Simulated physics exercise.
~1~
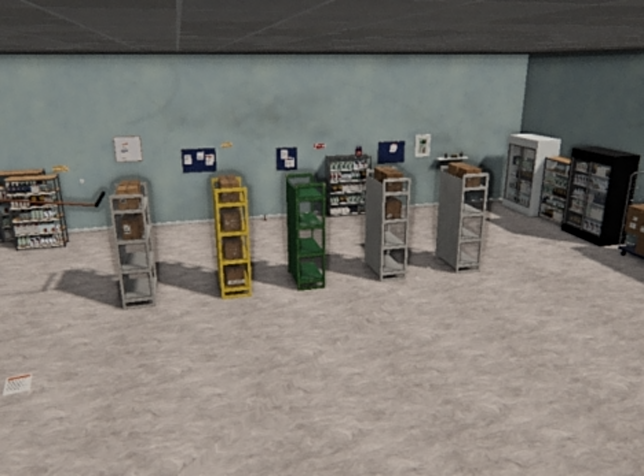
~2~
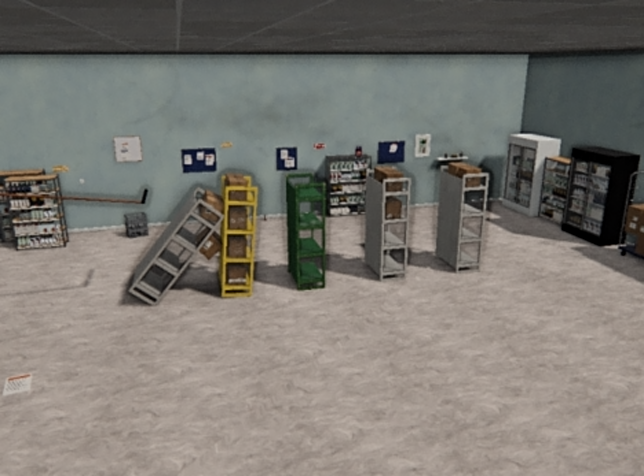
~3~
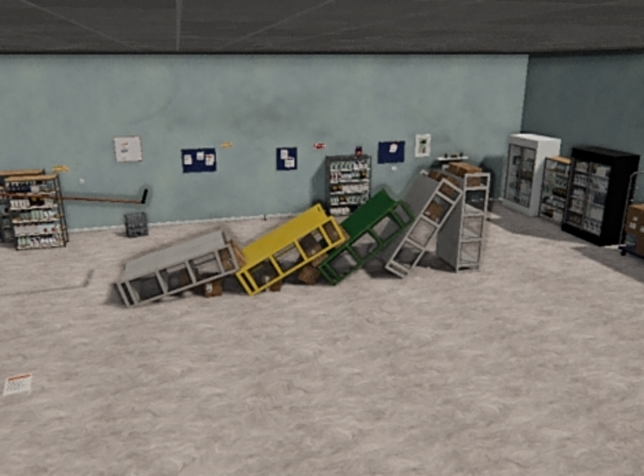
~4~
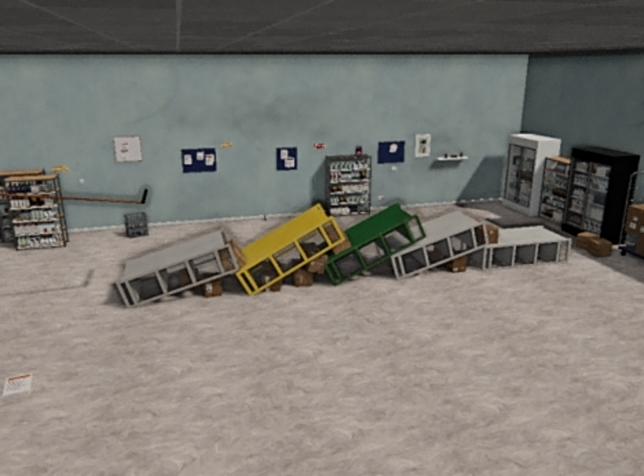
In a storage room with pale blue walls, a pole pushed the leftmost of five tall shelving units into the yellow one, and they toppled rightward in turn, the green one included, spilling cartons until all five lay fallen in a row.
